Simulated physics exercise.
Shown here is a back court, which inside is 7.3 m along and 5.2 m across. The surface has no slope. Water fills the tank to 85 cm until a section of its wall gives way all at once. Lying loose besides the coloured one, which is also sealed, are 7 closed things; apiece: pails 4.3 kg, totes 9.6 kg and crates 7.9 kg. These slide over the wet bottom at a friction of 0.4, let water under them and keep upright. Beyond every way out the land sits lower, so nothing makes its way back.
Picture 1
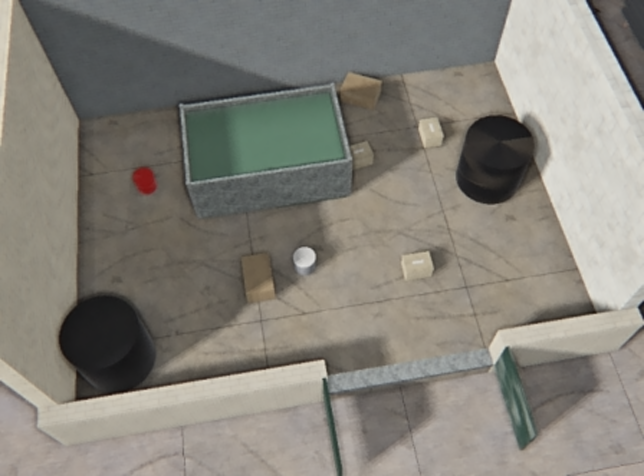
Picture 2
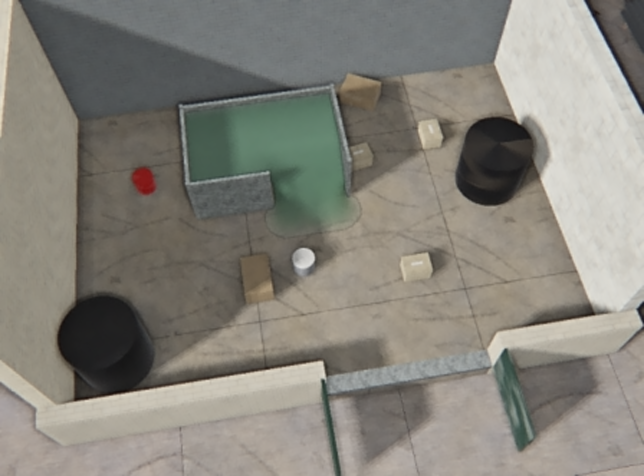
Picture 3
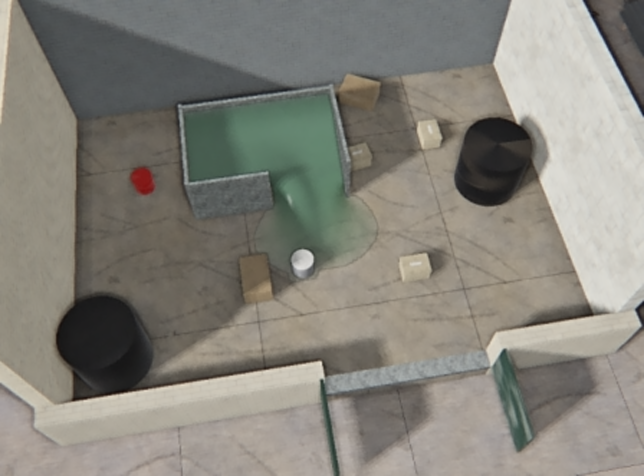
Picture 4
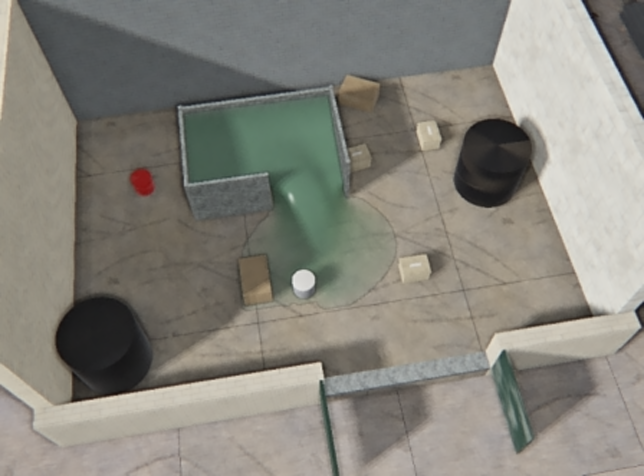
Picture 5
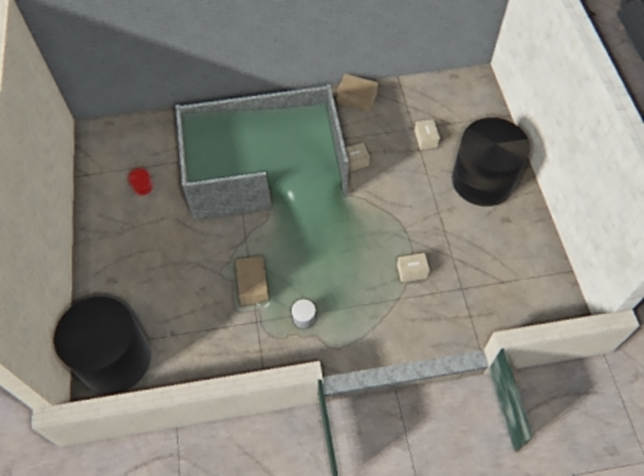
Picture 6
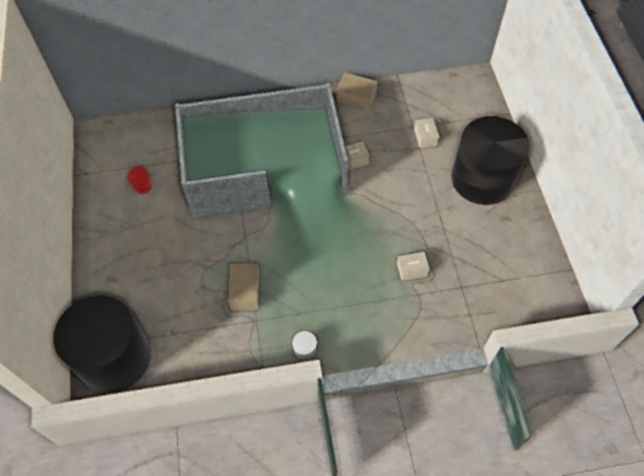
A walled back court with a stained, tiled floor is seen from high above, the view almost still. A grey-walled tank of green water stands near the back wall, with a red pail at left, two black drums, scattered tan and cream boxes, and a small white container in front. Part of the tank's front wall is gone, and green water spreads forward, pushing the white container toward the front wall and nudging a brown box slightly left.
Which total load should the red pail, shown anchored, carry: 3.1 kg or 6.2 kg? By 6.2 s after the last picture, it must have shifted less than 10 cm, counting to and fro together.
It's going to need the heavier option.
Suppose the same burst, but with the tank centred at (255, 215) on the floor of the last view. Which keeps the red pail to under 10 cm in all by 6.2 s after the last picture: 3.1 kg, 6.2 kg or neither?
For that case: Both fail.
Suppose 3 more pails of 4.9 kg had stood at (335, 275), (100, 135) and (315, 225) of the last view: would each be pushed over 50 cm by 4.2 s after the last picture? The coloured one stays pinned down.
Order as listed: Outside the limit, inside the limit, outside the limit.
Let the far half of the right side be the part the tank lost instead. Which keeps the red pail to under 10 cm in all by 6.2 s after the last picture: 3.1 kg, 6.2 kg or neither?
Answer: The small one.
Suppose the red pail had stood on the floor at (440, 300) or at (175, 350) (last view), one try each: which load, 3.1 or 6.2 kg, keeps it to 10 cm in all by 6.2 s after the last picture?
Order kept: Both picks fail, both picks fail.
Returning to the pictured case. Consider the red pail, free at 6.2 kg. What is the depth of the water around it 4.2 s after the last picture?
Close to 2 cm deep.
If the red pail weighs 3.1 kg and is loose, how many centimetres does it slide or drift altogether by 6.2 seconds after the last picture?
Close to 40 centimetres all told.
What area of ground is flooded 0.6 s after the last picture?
About 15 m2 is covered.
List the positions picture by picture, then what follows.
The red pail at (143, 176), on the bottom; 3.1 m2 under water; 0 of 8 have shifted, in the first frame.
The red pail at (142, 177), on the bottom; 3.9 m2 under water; 0 of 8 have shifted, in the second frame.
The red pail at (141, 176), on the bottom; 5.0 m2 under water; 0 of 8 have shifted, in the third frame.
The red pail at (141, 178), on the bottom; water covers 6.2 m2; 1 of 8 have shifted, in the fourth frame.
The red pail at (139, 177) rests on the ground; water covers 7.8 m2; 1 of 8 have shifted, in the fifth frame.
The red pail at (138, 176) rests on the ground; 9.5 m2 under water; 2 of 8 have shifted, in the sixth frame.
Then, 0.6 s after the last picture the red pail would be 0 cm from its start with 3.1 kg and 0 cm from its start with 6.2 kg; 0 cm of water round it then.
Then, 2.3 s after the last picture the red pail would be 0 cm from its start with 3.1 kg and 0 cm from its start with 6.2 kg; 0 cm of water round it then.
Then, 4.2 s after the last picture the red pail would be 0 cm from its start with 3.1 kg and 0 cm from its start with 6.2 kg; 2 cm of water round it then.
Then, 6.2 s after the last picture the red pail would be 44 cm from its start with 3.1 kg and 0 cm from its start with 6.2 kg; 3 cm of water round it then.
